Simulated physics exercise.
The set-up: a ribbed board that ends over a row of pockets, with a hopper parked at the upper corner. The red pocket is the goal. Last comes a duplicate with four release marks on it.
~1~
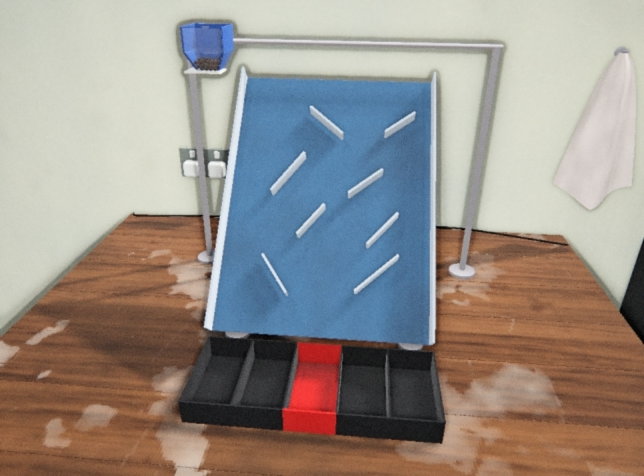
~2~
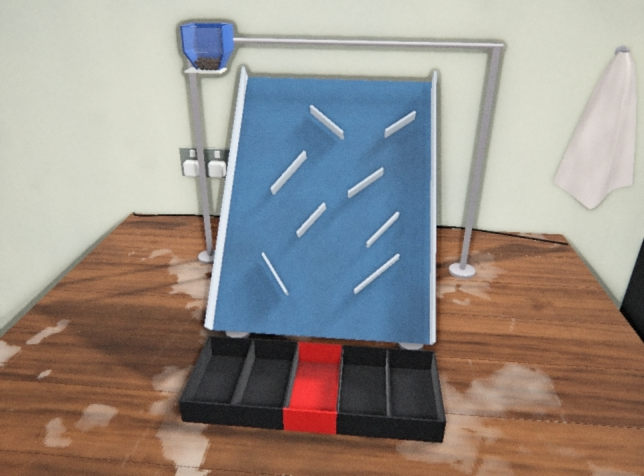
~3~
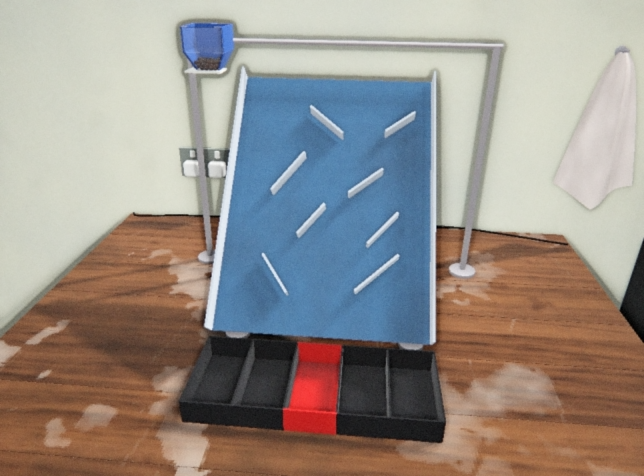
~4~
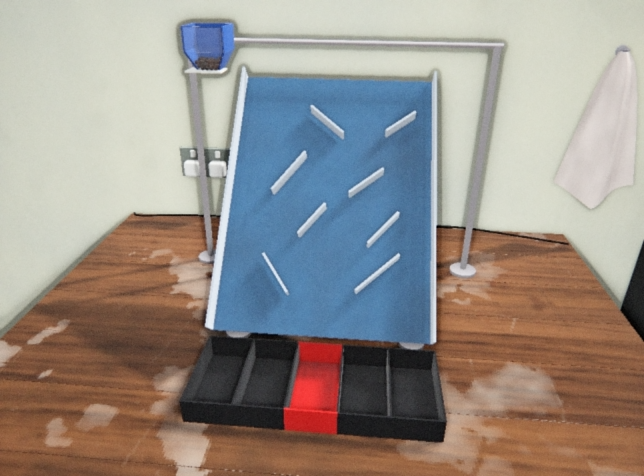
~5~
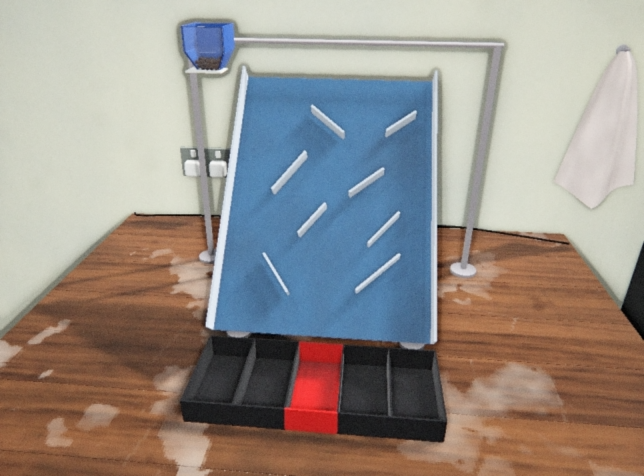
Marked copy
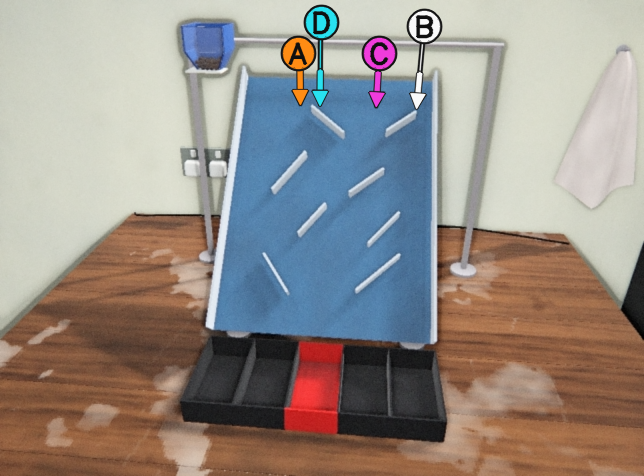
A blue ribbed board stands still above five pockets, with a small hopper at upper left.
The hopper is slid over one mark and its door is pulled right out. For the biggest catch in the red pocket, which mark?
Mark C.
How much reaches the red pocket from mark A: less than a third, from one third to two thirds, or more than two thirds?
Less than a third.
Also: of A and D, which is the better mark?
D it is.
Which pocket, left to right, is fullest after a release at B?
The fifth.
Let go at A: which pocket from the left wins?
It is the first one.
On the marked copy, mark A meets the board at (300, 99); mark B meets the board at (417, 103); mark C meets the board at (376, 101); mark D meets the board at (320, 100).
With A, a small share in the red pocket, close to two thirds in other pockets, close to a quarter outside the box.
With B, a small share in the red pocket, close to two thirds in other pockets, close to a quarter outside the box.
With C, close to half in the red pocket, close to a quarter in other pockets, a small share outside the box.
With D, close to a third in the red pocket, close to half in other pockets, close to a quarter outside the box.
